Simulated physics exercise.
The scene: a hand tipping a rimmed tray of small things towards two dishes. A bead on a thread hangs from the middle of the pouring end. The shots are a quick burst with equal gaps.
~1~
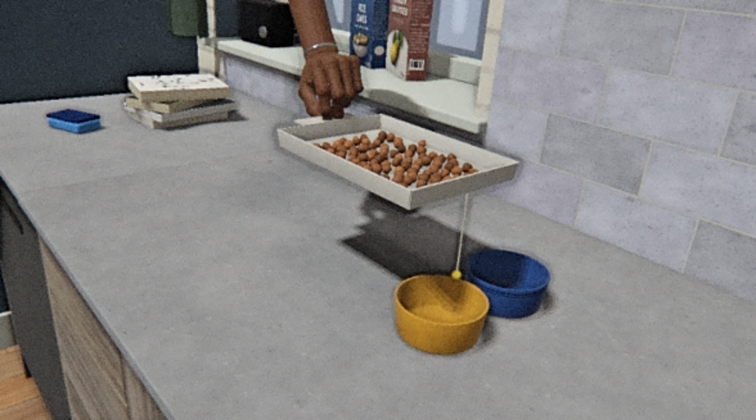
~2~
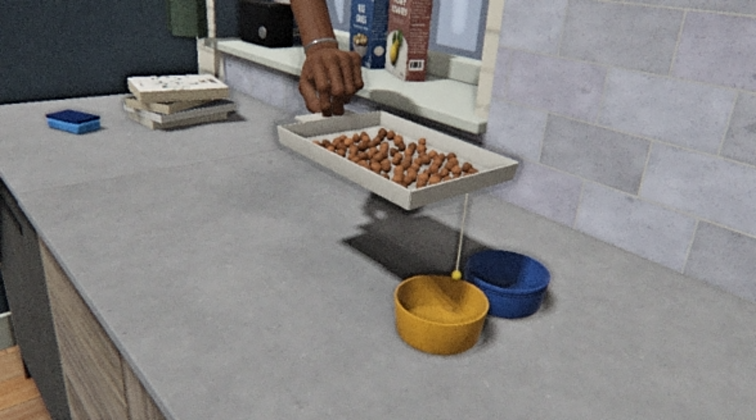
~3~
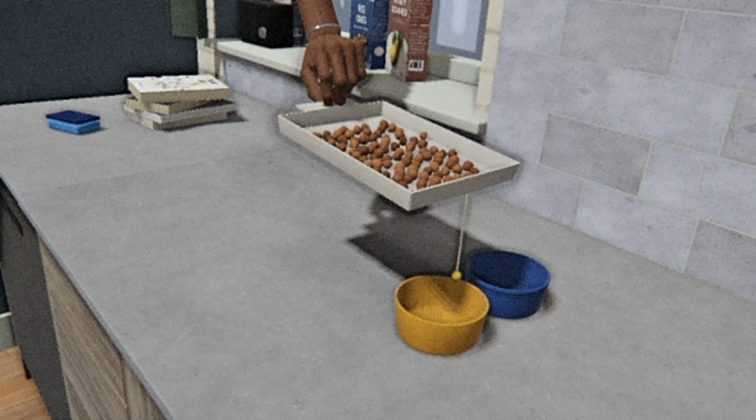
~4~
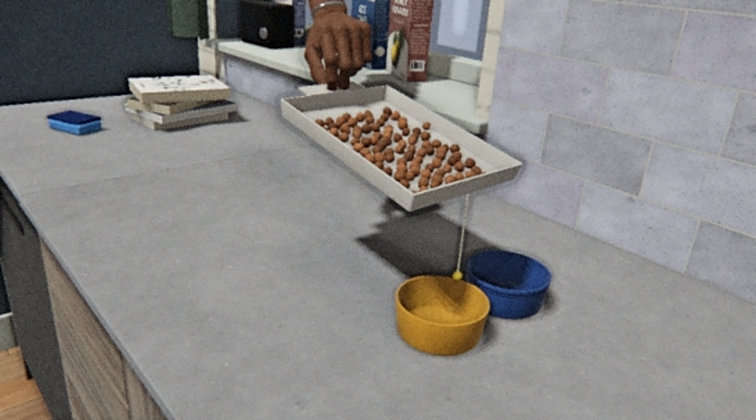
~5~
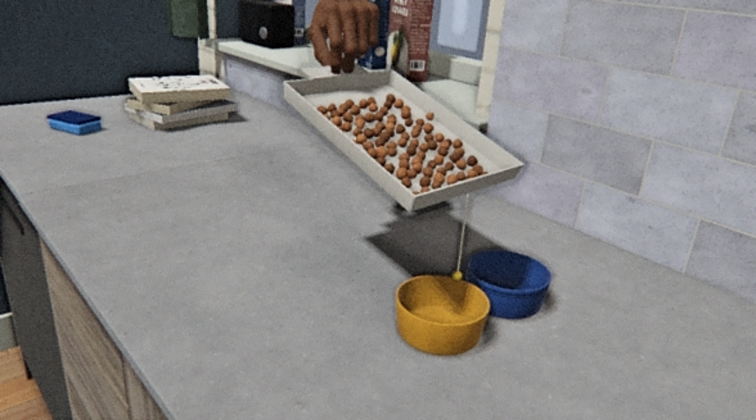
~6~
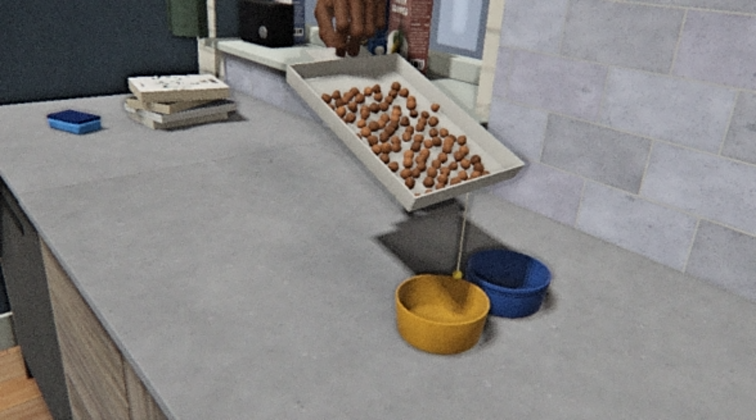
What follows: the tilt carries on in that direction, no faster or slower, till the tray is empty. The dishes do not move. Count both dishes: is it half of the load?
Together they catch less than half.
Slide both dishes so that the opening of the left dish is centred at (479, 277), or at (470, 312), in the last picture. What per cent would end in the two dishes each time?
In turn 0 and 70 in a hundred.
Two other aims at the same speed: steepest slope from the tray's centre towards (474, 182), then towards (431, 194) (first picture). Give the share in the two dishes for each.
First some 60, then 30 per cent.
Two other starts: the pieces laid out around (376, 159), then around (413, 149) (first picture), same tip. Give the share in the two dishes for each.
In turn 20 and 20 in a hundred.
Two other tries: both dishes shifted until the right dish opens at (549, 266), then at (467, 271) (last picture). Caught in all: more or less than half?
In turn: Less than half; under half.
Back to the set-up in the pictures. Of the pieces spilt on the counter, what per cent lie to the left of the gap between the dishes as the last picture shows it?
Some 30 per cent.
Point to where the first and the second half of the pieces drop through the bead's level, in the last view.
The first part at (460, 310); the rest at (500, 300).
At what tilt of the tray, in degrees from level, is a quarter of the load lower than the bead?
At some 115 degrees.
Soon, tray tipped steeply; nearly all on the tray; a stray few in the air.
A while on, tray tipped past a quarter turn; most on the tray; a stray few outside both; a small part in the air.
Towards the end, tray tipped past a quarter turn; about a quarter in the left dish; a stray few in the right dish; most outside both.
Finally, tray tipped past a quarter turn; about a quarter in the left dish; a stray few in the right dish; most outside both.
